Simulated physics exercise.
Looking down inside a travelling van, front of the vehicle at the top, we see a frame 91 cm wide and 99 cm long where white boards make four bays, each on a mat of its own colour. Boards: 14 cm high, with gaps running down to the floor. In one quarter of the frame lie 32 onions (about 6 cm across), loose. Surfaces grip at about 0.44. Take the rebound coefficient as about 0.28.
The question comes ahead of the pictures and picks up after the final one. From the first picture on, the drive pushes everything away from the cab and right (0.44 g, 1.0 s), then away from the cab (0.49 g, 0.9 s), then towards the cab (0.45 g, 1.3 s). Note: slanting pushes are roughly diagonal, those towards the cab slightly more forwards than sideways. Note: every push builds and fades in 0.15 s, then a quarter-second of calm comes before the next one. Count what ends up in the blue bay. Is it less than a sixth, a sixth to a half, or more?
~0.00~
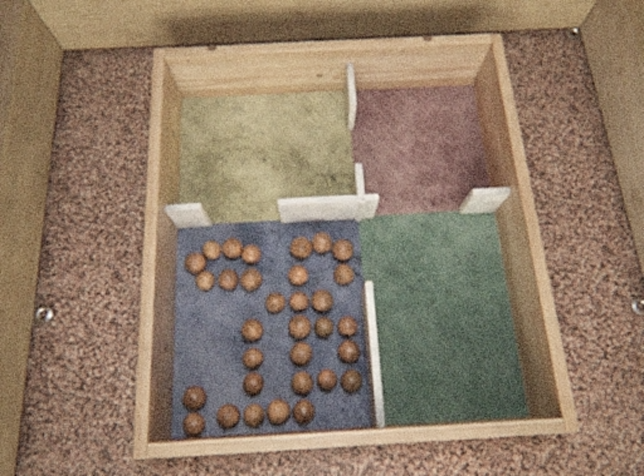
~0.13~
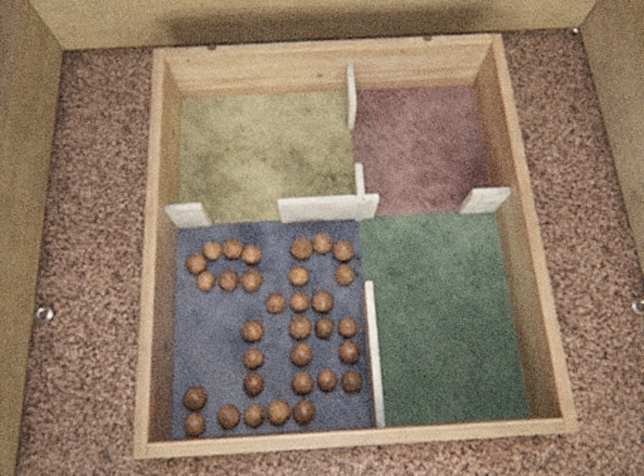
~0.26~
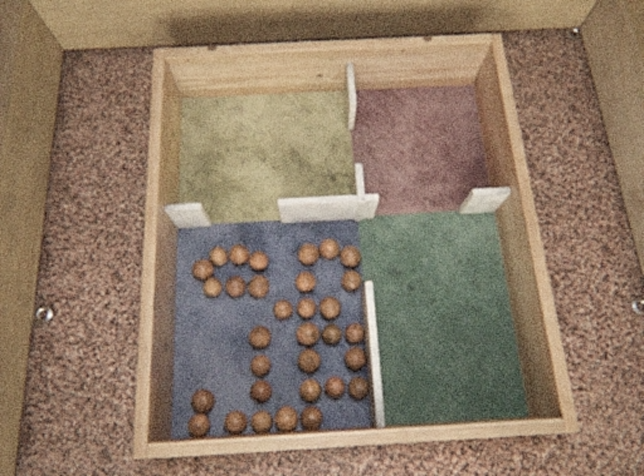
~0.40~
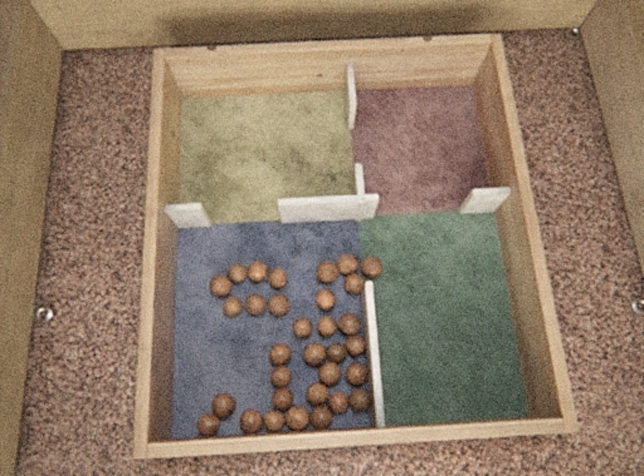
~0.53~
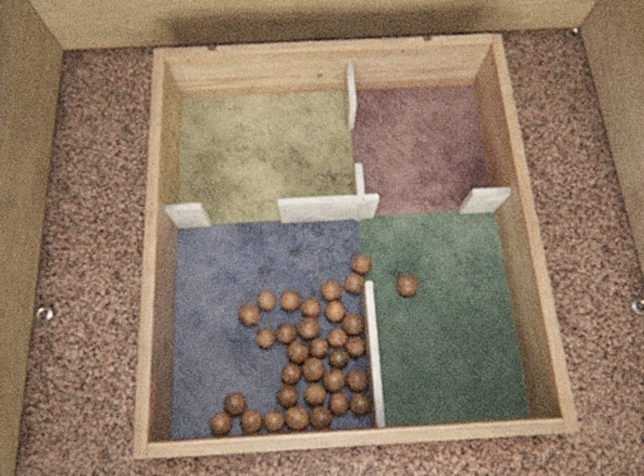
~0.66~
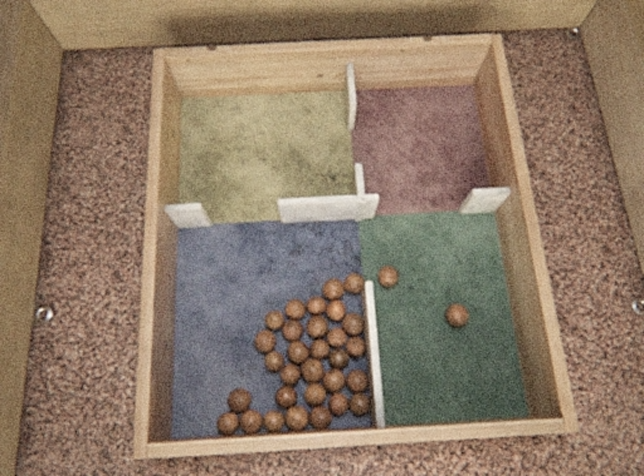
Blue bay: One sixth to one half of them.
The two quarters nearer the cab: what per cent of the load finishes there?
About 50 per cent.
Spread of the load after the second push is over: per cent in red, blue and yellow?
Per cent by then - red: 0, blue: 90, yellow: 0.
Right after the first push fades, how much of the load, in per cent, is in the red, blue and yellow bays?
At that point the split is red 0, blue 90, yellow 0 per cent.
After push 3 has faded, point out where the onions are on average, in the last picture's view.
The mean place is around (306, 180).
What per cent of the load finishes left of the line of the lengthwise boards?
It comes to around 70 percent.
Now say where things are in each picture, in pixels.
In the first picture, middle of the blue mat (269, 322); middle of the green mat (440, 312); middle of the red mat (419, 146); middle of the yellow mat (265, 154); 32 in the blue bay; the onion farthest behind, in the direction of the first push, is at (196, 263).
In the second picture, 32 in the blue bay; the onion farthest behind, in the direction of the first push, is at (196, 263).
In the third picture, 32 in the blue bay; the onion farthest behind, in the direction of the first push, is at (203, 270).
In the fourth picture, 31 in the blue bay and 1 in the green bay; the onion farthest behind, in the direction of the first push, is at (221, 285).
In the fifth picture, 31 in the blue bay and 1 in the green bay; the onion farthest behind, in the direction of the first push, is at (249, 314).
In the sixth picture, 30 in the blue bay and 2 in the green bay; the onion farthest behind, in the direction of the first push, is at (275, 320).
After push 1 (1.24 s), 30 in the blue bay and 2 in the green bay.
After push 2 (2.39 s), 30 in the blue bay and 2 in the green bay.
After push 3 (3.94 s), 5 in the red bay, 12 in the blue bay, 4 in the green bay and 11 in the yellow bay.
Final count (at 4.80 s), 5 in the red bay, 11 in the blue bay, 4 in the green bay and 12 in the yellow bay. Asked share, 11 of 32, 34 per cent.
